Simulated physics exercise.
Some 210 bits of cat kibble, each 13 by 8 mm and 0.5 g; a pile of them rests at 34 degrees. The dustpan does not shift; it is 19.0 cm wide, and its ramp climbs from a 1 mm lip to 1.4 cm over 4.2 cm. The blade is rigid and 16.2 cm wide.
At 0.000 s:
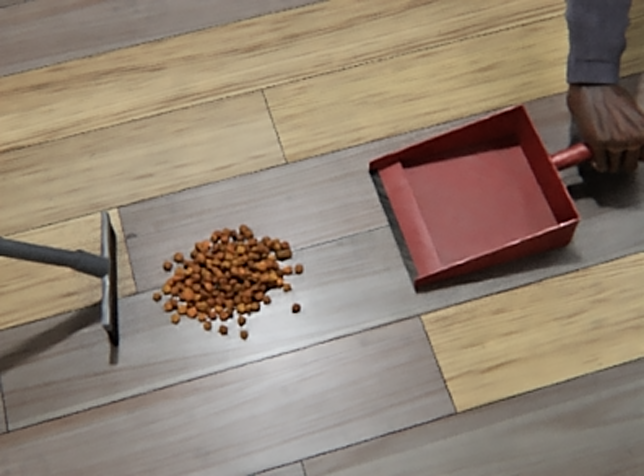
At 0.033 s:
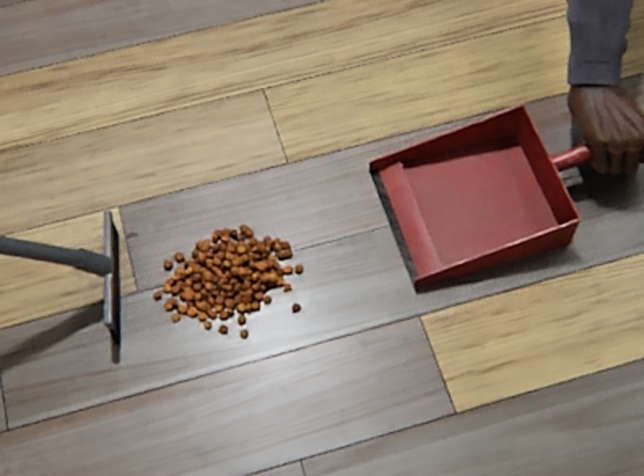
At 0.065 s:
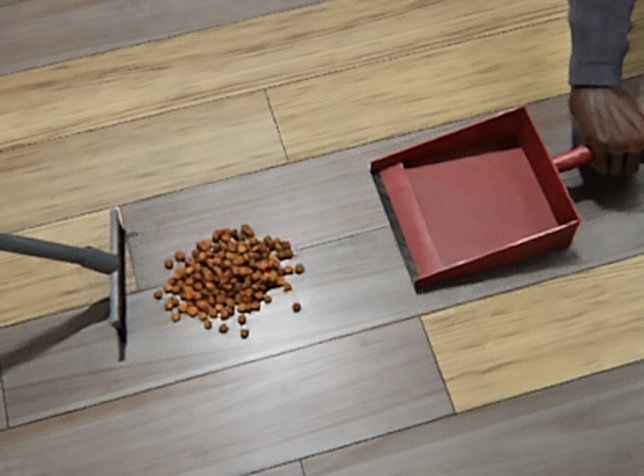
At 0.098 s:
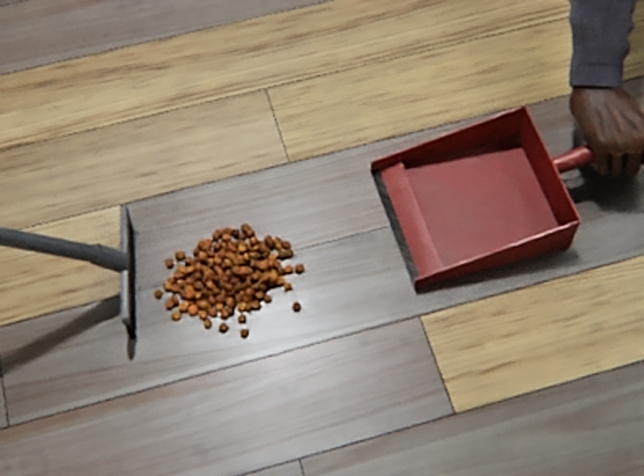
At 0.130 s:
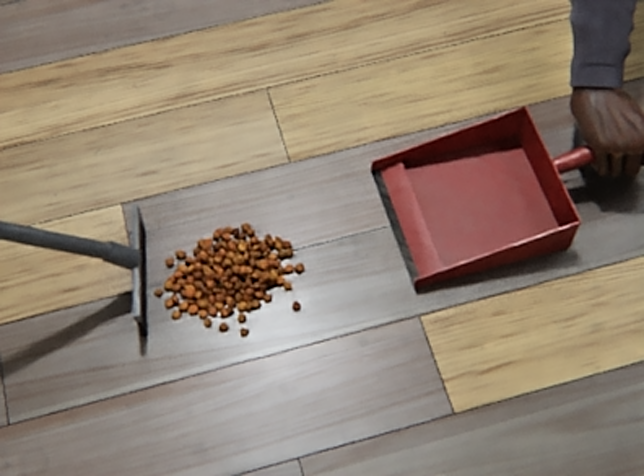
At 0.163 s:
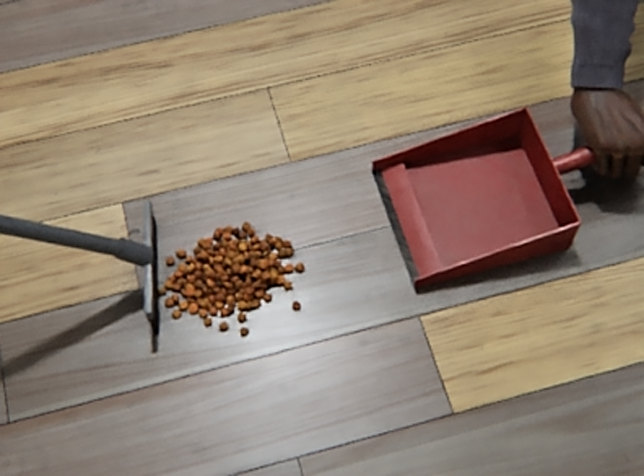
The clip shows a heap of small brown kibble pieces on a wood-plank floor while a hand holds a red dustpan still at right; a flat blade on a grey handle slides rightward a short way, reaching the heap's left edge.
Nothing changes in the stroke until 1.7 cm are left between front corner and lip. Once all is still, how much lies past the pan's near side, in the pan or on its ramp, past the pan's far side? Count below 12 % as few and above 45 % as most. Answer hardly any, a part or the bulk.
Near side a part, pan a part, far side hardly any.
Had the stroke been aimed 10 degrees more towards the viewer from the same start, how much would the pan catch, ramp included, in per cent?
It would be near 25 per cent.
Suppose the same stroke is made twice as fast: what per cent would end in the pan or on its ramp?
In that case some 40 per cent.
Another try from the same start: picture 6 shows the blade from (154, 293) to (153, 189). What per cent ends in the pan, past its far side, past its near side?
Pan 0, far 10, near 0.
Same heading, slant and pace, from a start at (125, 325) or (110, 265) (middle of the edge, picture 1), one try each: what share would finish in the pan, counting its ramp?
About 25 and 20 per cent.
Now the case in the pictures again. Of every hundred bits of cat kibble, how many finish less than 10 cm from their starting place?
About 10 per cent.
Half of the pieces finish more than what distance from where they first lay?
Roughly 22 cm.
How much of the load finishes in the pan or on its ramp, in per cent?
About 30 per cent.
After 0.48 s, middle of the blade 18 cm from the lip; 0 % over the lip, far side 0 %, near side 5 %.
Then, at 0.70 s, middle of the blade 9 cm from the lip; 0 % over the lip, far side 0 %, near side 15 %.
After 1.02 s, middle of the blade 3 cm from the lip; 30 % over the lip, far side 0 %, near side 20 %.
In the end, at 1.3 s, near side 20 %, pan 30 %, far side 0 %, in front of the lip or behind the blade 50 %.
